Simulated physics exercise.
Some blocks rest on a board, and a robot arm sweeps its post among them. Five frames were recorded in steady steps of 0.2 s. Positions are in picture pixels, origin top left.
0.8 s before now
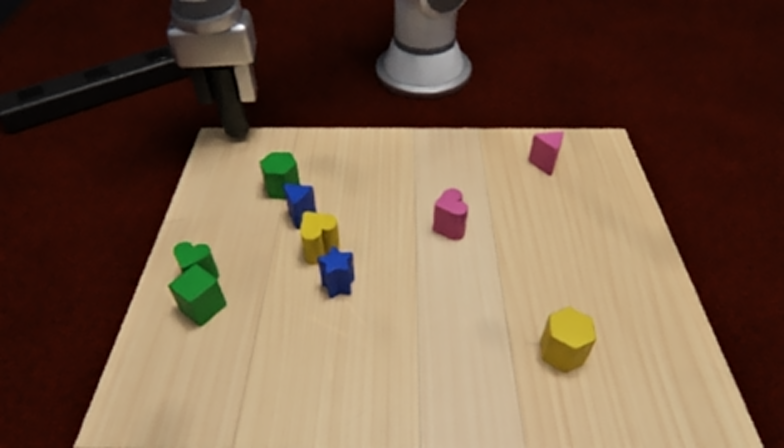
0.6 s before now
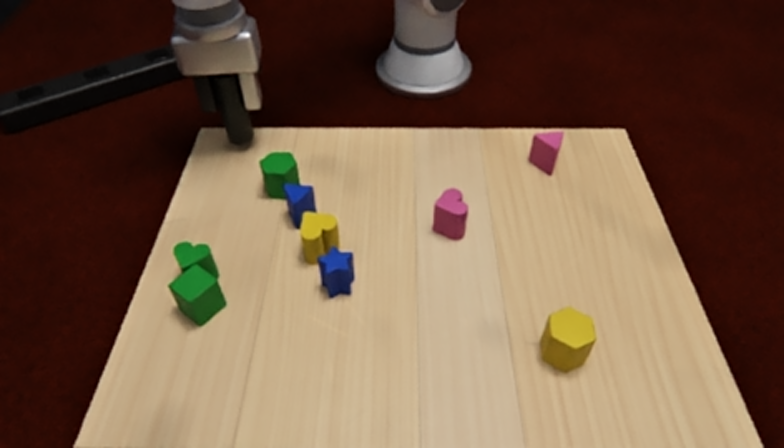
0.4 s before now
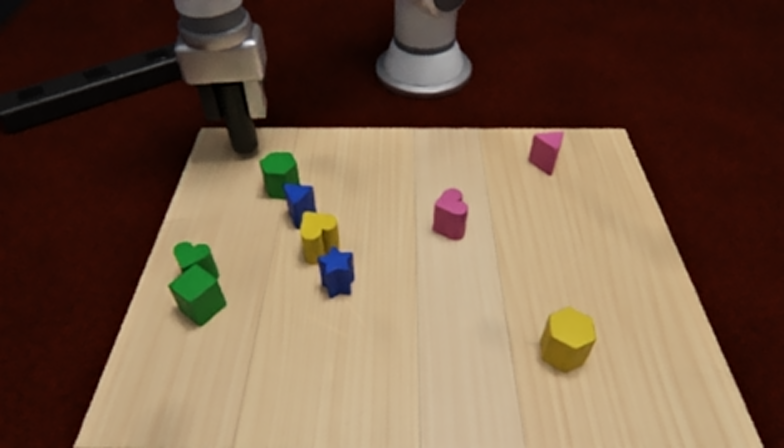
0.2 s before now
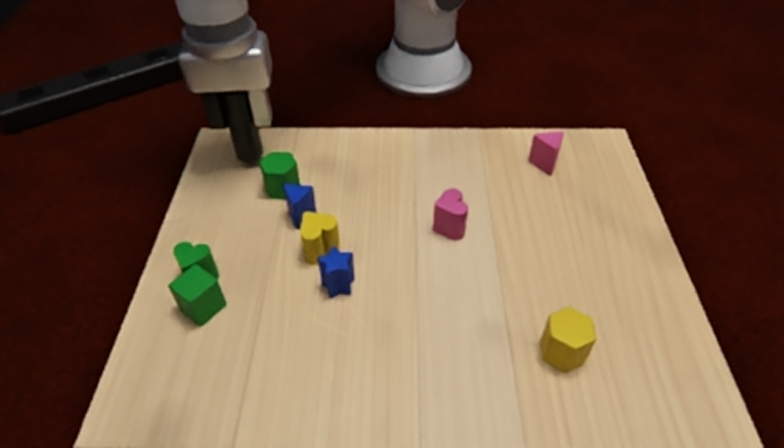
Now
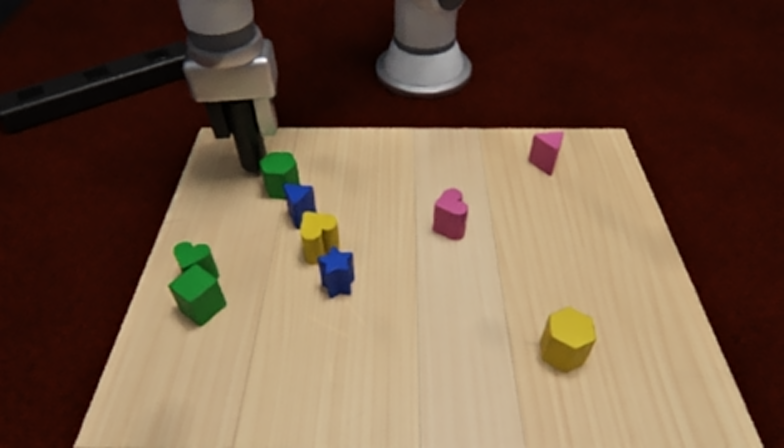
The robot arm moves its post slightly forward and right, toward the still green hexagonal block.
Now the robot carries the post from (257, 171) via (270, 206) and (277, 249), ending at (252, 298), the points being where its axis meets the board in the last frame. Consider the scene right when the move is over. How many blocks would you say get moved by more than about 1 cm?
One gets moved.
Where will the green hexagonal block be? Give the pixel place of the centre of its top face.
The answer is (296, 172).
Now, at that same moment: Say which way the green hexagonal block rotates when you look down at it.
Overhead view: Anti-clockwise.
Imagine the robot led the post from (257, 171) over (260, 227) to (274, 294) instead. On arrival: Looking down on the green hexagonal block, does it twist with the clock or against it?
From above, it turns counterclockwise.
On the path given first. One third of the way, post at (268, 200); green hexagonal block at (295, 172), turned 55° anticlockwise.
Two thirds of the way, post at (275, 243); green hexagonal block at (296, 172), turned 55° anticlockwise.
At the end, post at (250, 292); green hexagonal block at (296, 172), turned 55° anticlockwise; blue triangular piece still.
